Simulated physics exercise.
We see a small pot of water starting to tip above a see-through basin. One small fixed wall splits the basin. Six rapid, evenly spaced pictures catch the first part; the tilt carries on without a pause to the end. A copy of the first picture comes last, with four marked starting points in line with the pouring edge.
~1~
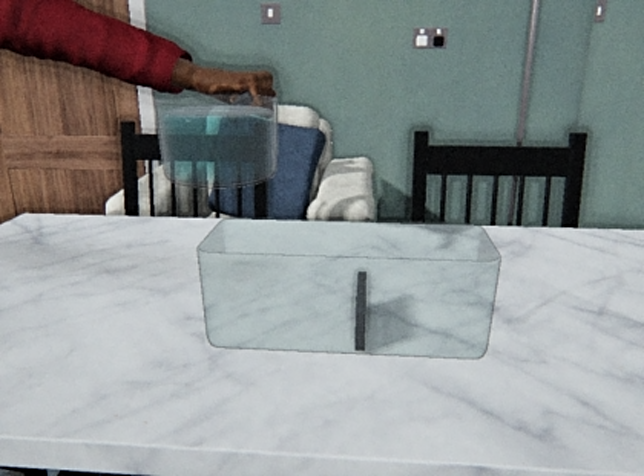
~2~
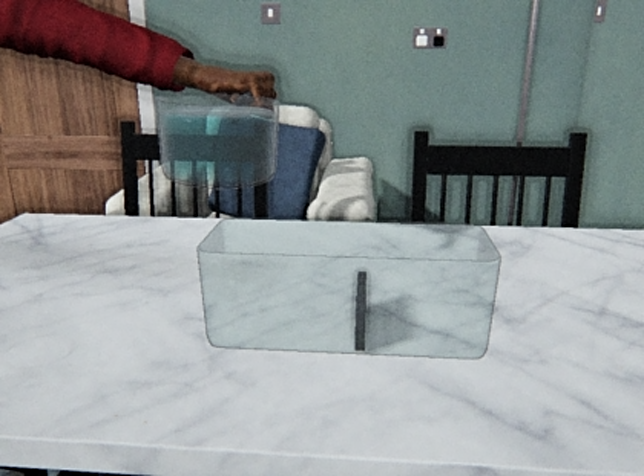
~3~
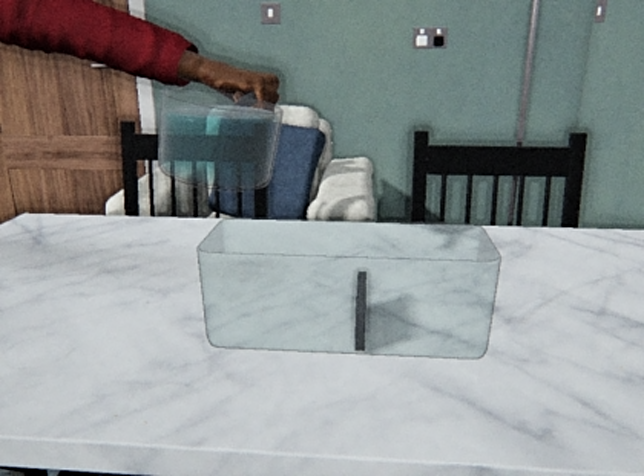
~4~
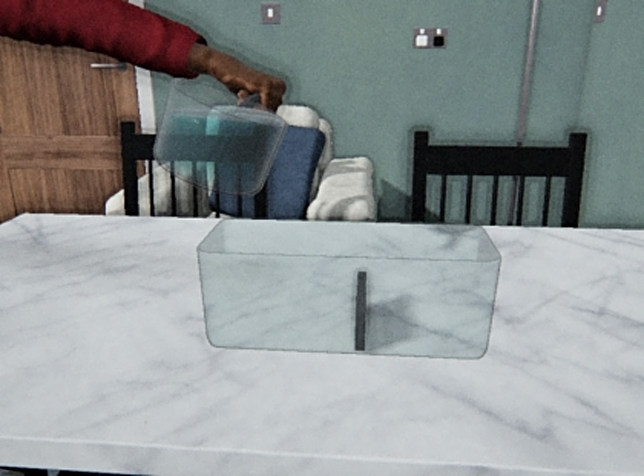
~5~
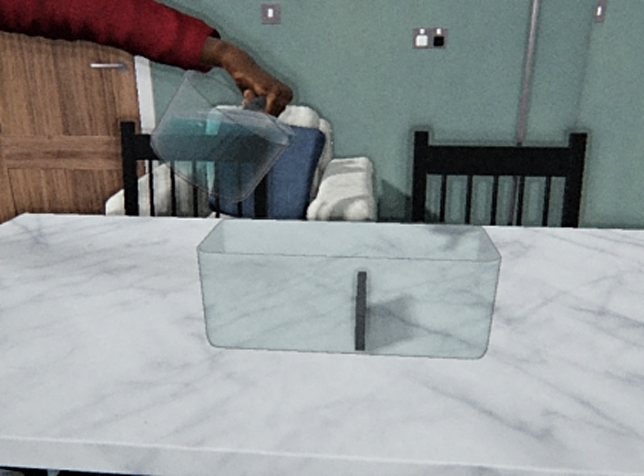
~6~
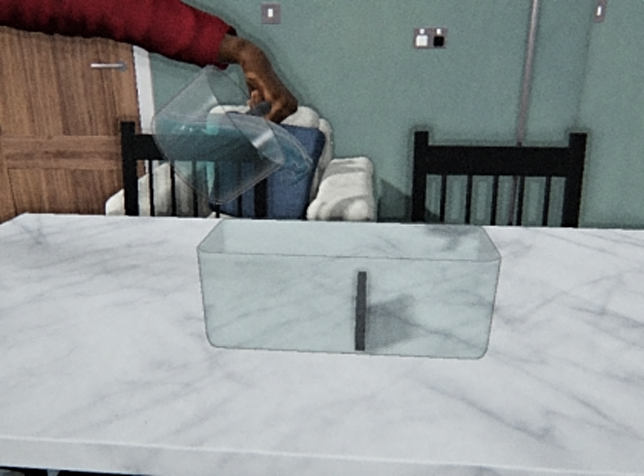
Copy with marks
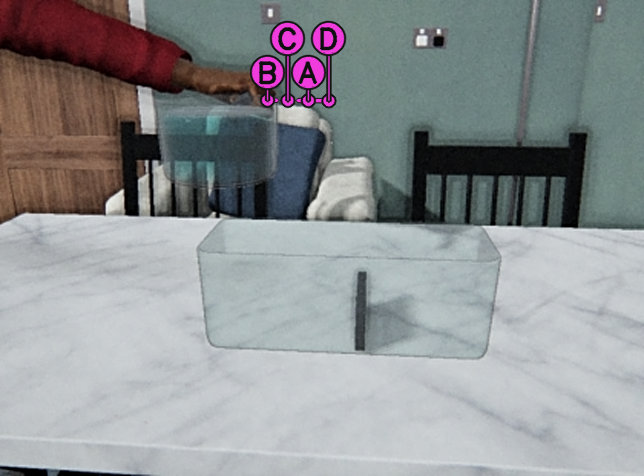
Above a clear basin on a marble table, a hand steadily tips a pot of water rightward.
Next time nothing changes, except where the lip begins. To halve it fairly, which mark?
Dot D.
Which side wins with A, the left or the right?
The left side.
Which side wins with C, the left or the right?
The left one.
On the marked copy, A at (308, 100); B at (267, 100); C at (287, 100); D at (328, 100).
Choosing A, about 64 % ends left of the wall and 31 % right of it; 4 % is lost outside.
Choosing B, about 81 % ends left of the wall and 14 % right of it; 5 % is lost outside.
Choosing C, about 76 % ends left of the wall and 15 % right of it; 9 % is lost outside.
Choosing D, about 48 % ends left of the wall and 50 % right of it.
